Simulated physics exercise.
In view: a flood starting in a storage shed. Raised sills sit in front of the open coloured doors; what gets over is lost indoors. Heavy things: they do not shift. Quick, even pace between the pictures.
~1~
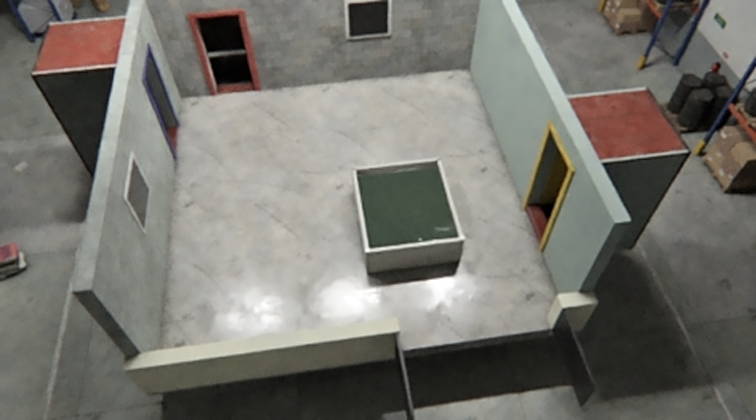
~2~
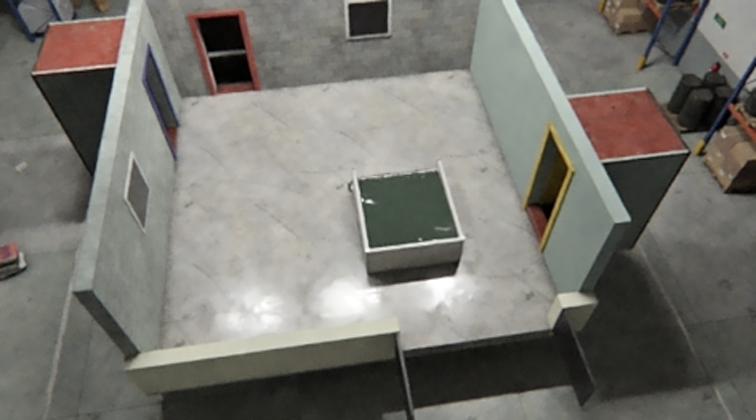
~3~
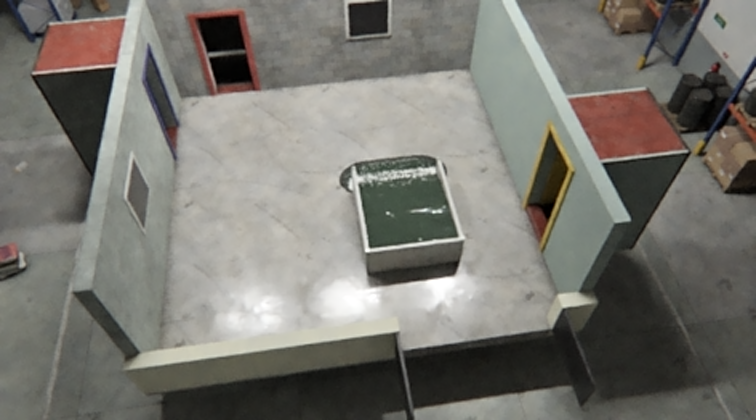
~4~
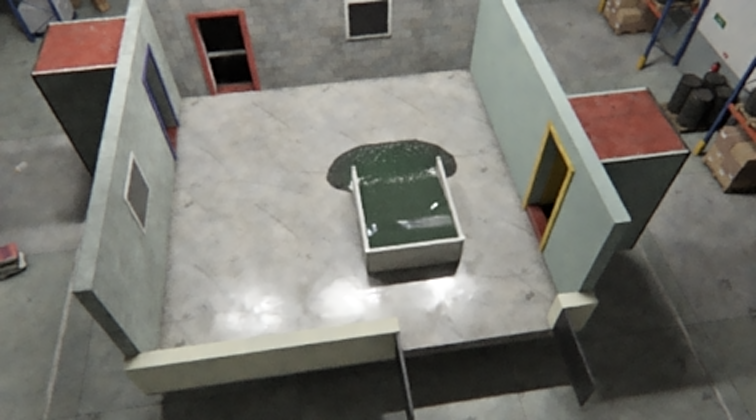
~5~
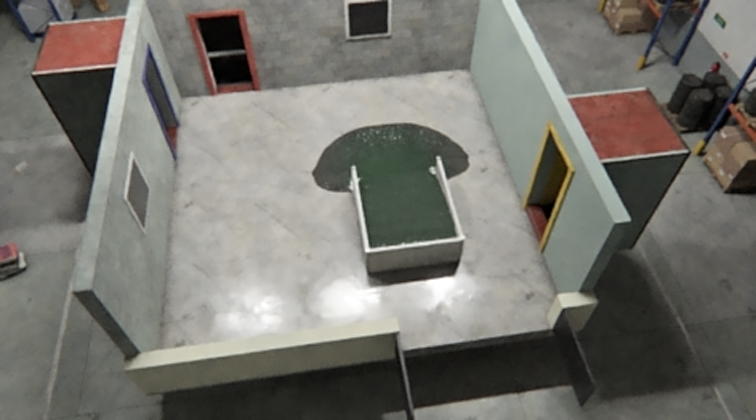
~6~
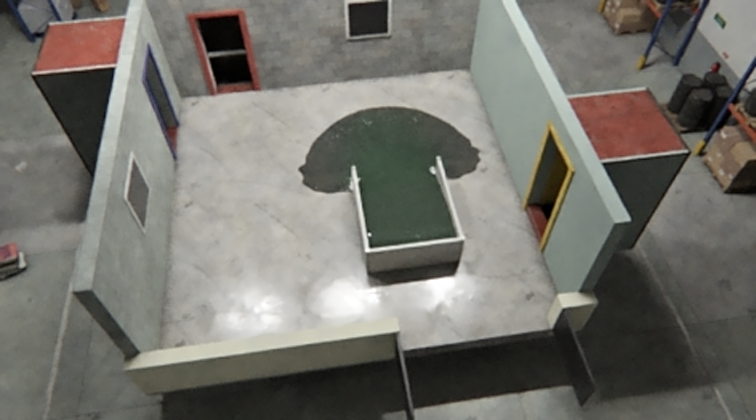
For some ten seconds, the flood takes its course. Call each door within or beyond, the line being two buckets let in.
Blue door - beyond; yellow door - within; red door - beyond.
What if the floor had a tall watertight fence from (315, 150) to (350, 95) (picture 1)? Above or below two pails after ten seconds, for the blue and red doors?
Note - blue door safe / red door safe.
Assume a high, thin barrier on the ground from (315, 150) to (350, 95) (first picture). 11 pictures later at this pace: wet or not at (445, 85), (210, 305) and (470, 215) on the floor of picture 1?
Taking the points in order - wetted, unwetted, unwetted.
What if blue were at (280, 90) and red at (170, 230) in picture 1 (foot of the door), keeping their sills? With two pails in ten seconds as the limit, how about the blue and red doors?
Blue: Comes in high; red: Comes in low.
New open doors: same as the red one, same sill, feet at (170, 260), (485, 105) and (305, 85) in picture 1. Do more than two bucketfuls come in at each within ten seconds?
Result per door - within the limit; past the limit; past the limit.
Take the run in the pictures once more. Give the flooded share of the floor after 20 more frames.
40 %, roughly.
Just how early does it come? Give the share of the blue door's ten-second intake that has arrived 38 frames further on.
I'd put it at about 60 per cent.
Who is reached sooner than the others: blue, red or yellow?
Answer: The door marked red.
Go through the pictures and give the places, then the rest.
In the first frame, the open tank at (405, 205) is whole and still.
In the second frame, water pours out on the open tank's far side and has run to a hidden place.
In the third frame, water pours out on the open tank's far side and has run to a hidden place.
In the fourth frame, the front is at (440, 151), out from the gap on the open tank's far side.
In the fifth frame, water pours out on the open tank's far side and has run to (410, 126).
In the sixth frame, the front is at (389, 109), out from the gap on the open tank's far side.
A moment on, water covers 30 % of the floor; the blue door not reached, the yellow door not reached, the red door not reached.
Next, water covers 35 % of the floor; the blue door not reached, the yellow door not reached, the red door wet at the sill, nothing in.
Then, water covers 40 % of the floor; the blue door wet at the sill, nothing in, the yellow door not reached, the red door under two buckets in.
Later, water covers 65 % of the floor; the blue door over two buckets in, the yellow door wet at the sill, nothing in, the red door over two buckets in.
In the end, water covers 85 % of the floor; the blue door over two buckets in, the yellow door wet at the sill, nothing in, the red door over two buckets in.
